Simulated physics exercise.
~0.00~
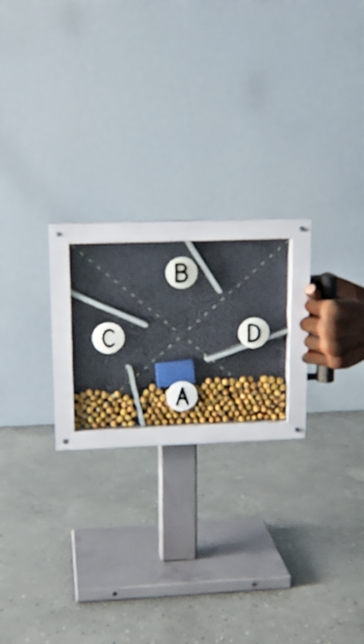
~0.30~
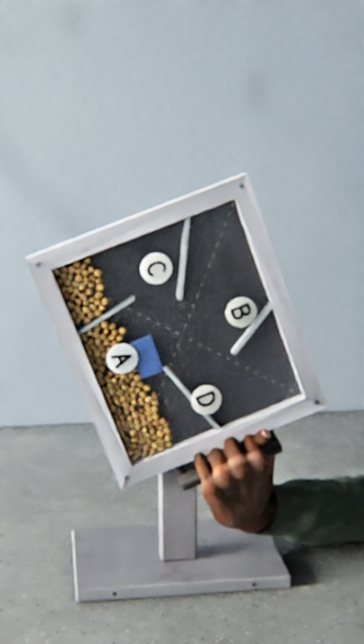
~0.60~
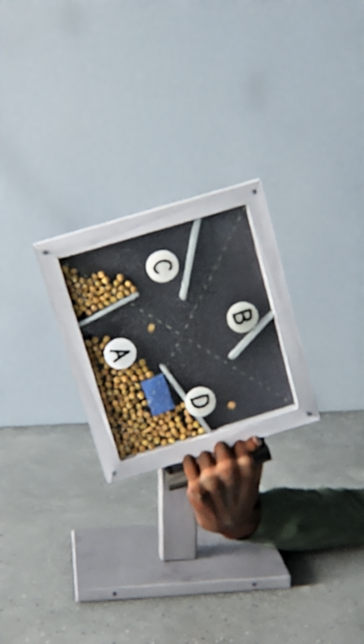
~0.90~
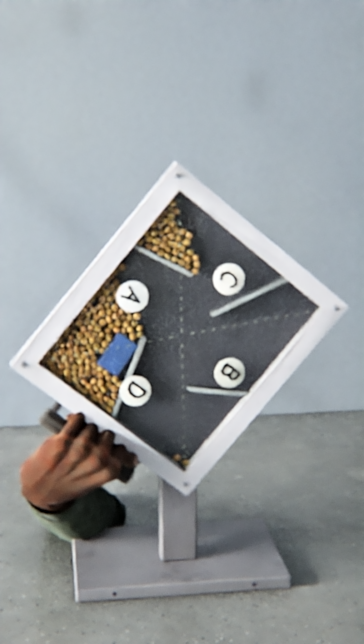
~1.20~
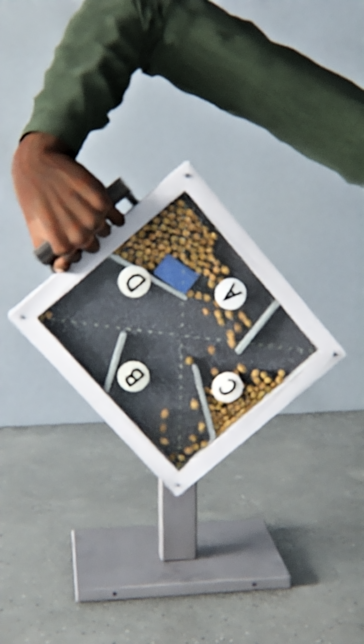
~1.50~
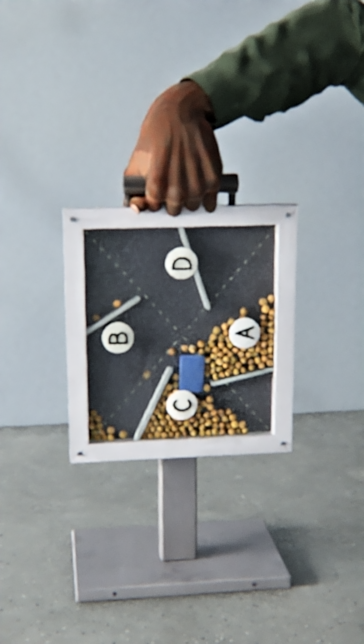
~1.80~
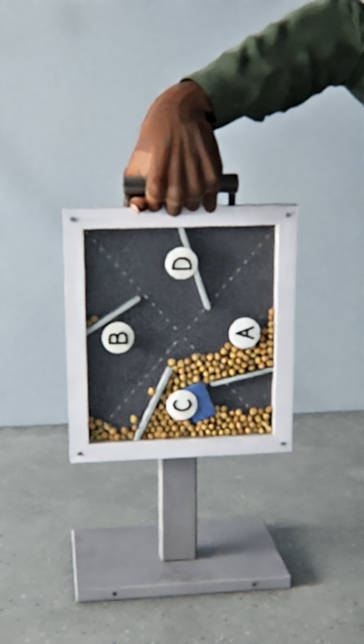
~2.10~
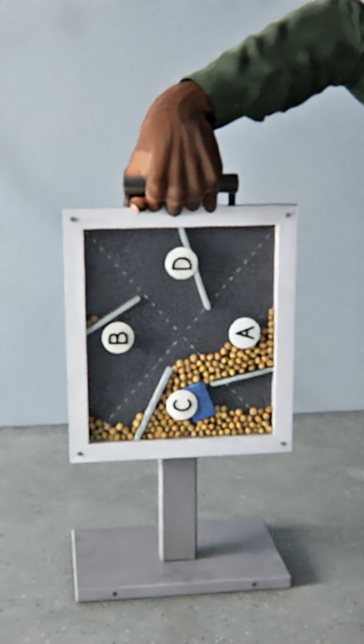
Hand turning a clear-fronted case of wooden beads clockwise in stages, beads and blue block tumbling, finally settling around wedge C.
